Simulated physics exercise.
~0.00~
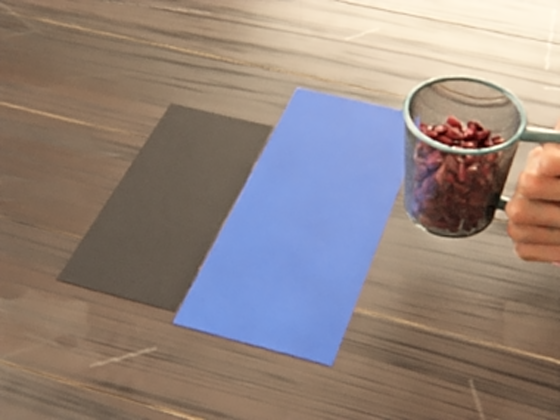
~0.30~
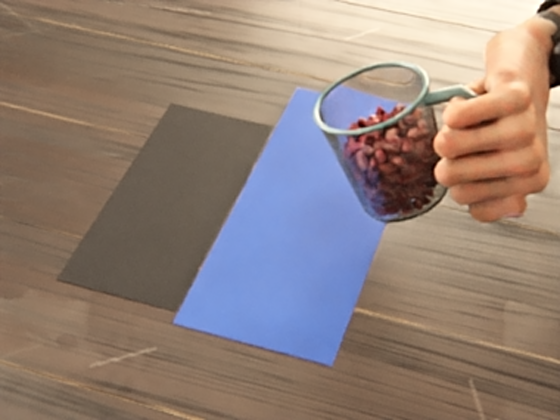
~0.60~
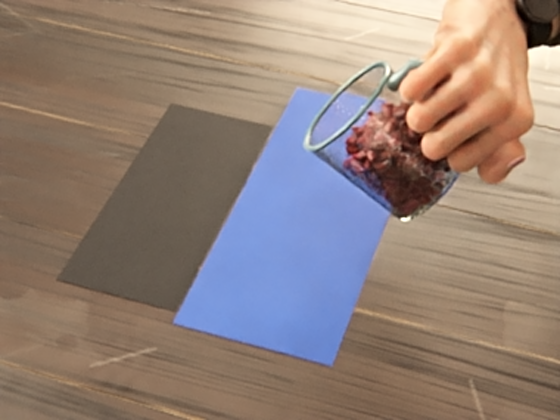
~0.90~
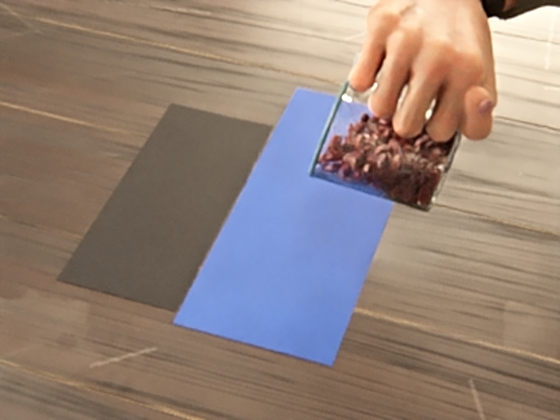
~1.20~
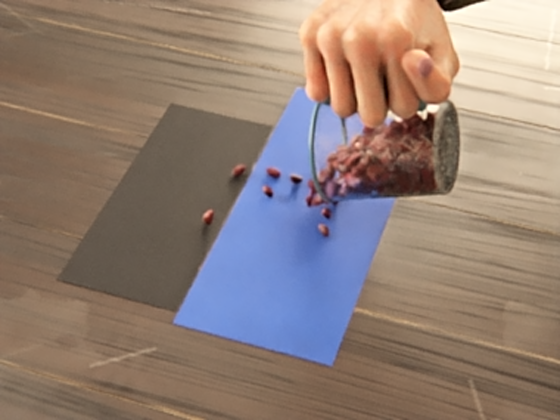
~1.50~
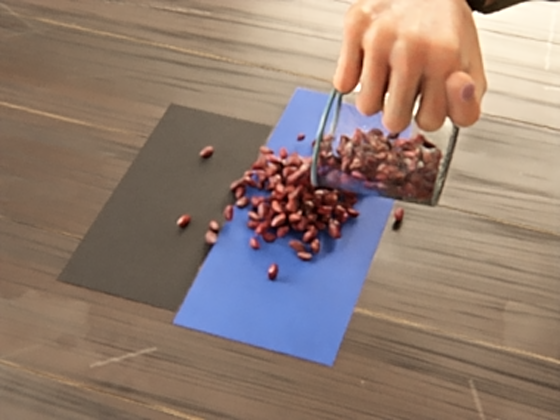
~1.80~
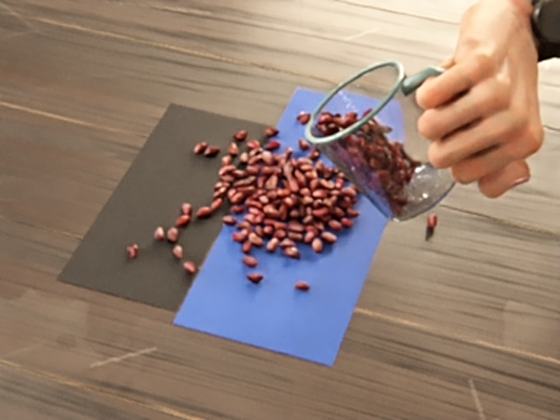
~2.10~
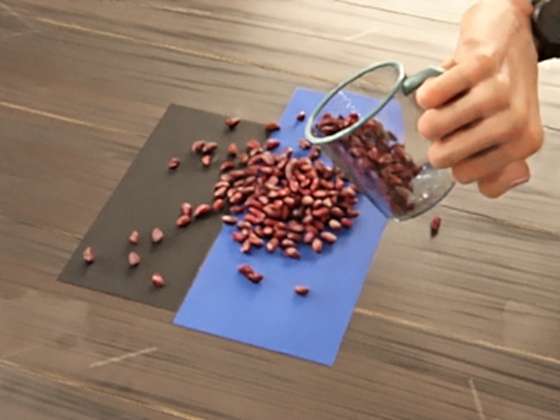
On a wooden table, a hand tips red beans from a cup onto mats, keeping some inside.
